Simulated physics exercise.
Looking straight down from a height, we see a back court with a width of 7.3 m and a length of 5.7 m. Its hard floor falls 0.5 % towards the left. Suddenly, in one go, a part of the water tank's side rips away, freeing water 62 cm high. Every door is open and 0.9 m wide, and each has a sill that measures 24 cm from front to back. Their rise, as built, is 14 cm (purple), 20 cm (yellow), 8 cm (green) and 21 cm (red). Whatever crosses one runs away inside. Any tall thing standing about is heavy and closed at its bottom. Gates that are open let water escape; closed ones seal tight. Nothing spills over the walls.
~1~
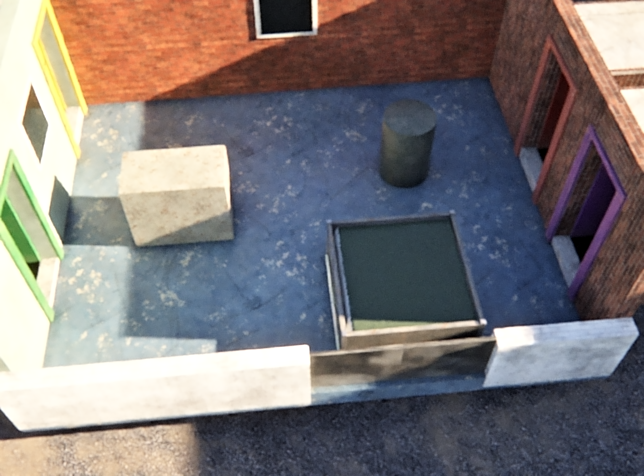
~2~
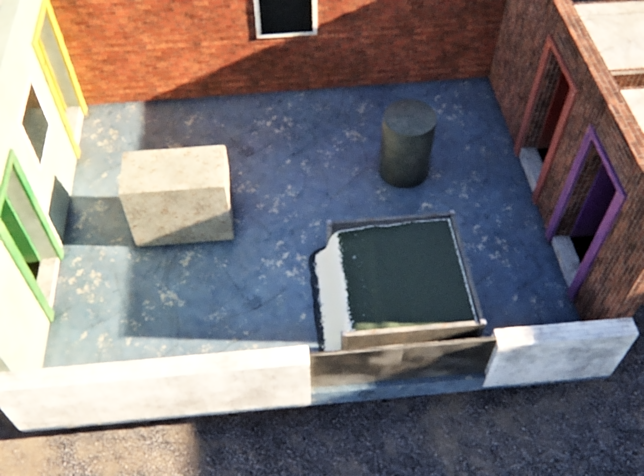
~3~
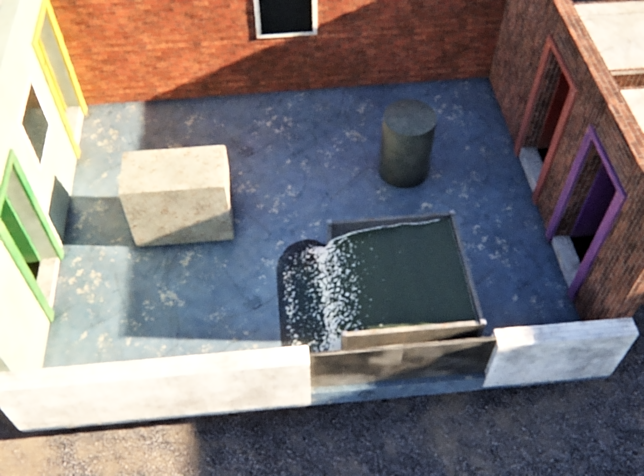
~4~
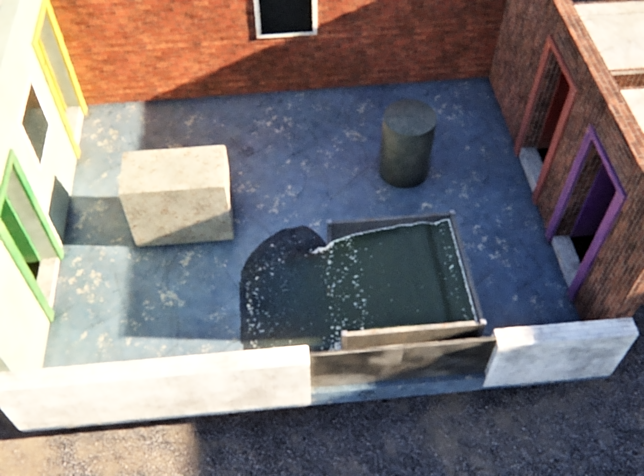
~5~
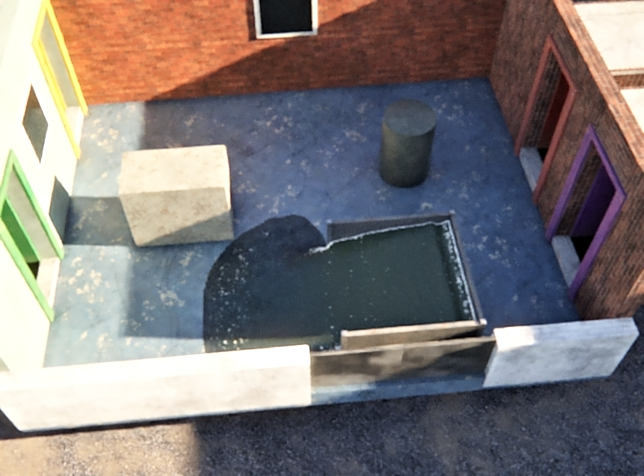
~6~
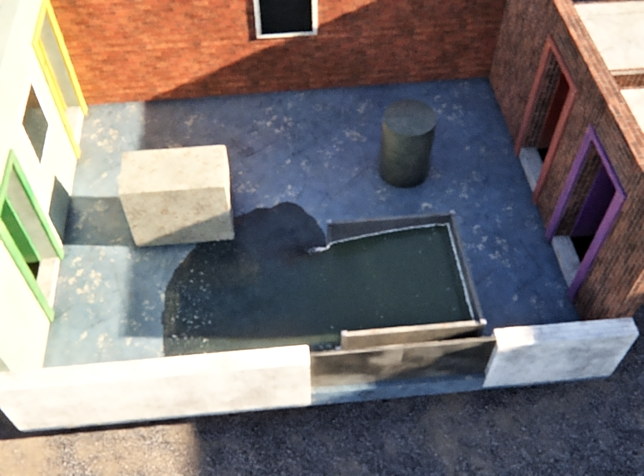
The video shows a walled courtyard with a pale block, a dark cylinder and a tank of dark water, whose left side gives way, releasing foamy water that spreads leftward across the blue floor as the tank's level drops.
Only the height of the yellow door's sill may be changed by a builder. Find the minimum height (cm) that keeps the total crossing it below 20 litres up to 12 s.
The minimum is roughly 8.5 cm.
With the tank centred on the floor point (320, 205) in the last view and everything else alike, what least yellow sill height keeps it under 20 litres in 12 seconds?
You'd need some 19 cm.
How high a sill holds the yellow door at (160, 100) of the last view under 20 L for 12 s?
It needs about 10.0 cm.
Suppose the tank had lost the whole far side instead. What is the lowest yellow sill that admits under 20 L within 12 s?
It should stand roughly 18 cm high.
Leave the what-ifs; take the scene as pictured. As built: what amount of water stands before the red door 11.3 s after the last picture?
The depth there is around 3.0 cm.
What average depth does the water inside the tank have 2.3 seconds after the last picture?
About 11 centimetres on average.
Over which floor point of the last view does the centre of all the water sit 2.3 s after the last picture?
Roughly (194, 298).
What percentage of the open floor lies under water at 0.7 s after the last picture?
About 30 per cent.
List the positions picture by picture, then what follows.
In the first picture, the water tank at (401, 273) is whole and still, 62 cm deep; the yellow door at (63, 87) is dry.
In the second picture, the front is at a hidden place, 0.3 m from the gap at (338, 296); 0.4 m2 of floor is wet, 62 cm left at the back.
In the third picture, the gap is at (338, 297), the front 0.7 m out at (288, 346); the back of the water tank holds 62 cm.
In the fourth picture, the gap is at (338, 297), the front 1.3 m out at (246, 305); the back of the water tank holds 57 cm.
In the fifth picture, water pours out at (338, 298) and has run 1.8 m, to (212, 345); about 8 cm deep outside, 52 cm at the back.
In the sixth picture, water pours out at (338, 298) and has run 2.3 m, to (171, 349); about 7 cm deep outside, 52 cm at the back; 3.4 m in a straight line remain to the yellow door at (63, 87).
Then, 0.7 s after the last picture water covers 30 % of the floor, deepest (29 cm) near (39, 389); it has not reached the yellow door.
Then, 2.3 s after the last picture water covers 40 % of the floor, deepest (30 cm) near (60, 265); 1 cm at the yellow door, 0 litres in over its 20 cm sill.
Then, 11.3 s after the last picture water covers 90 % of the floor, deepest (8 cm) near (449, 90); 7 cm at the yellow door, 0 litres in over its 20 cm sill.
At the yellow door as built, the water peaked near 13 cm, 6.1 s after the last picture.
With a sill of 7 cm, 33 litres would have come in within the 12 s; with 9.5 cm, 14 litres. So under 20 litres takes about 8.5 cm.
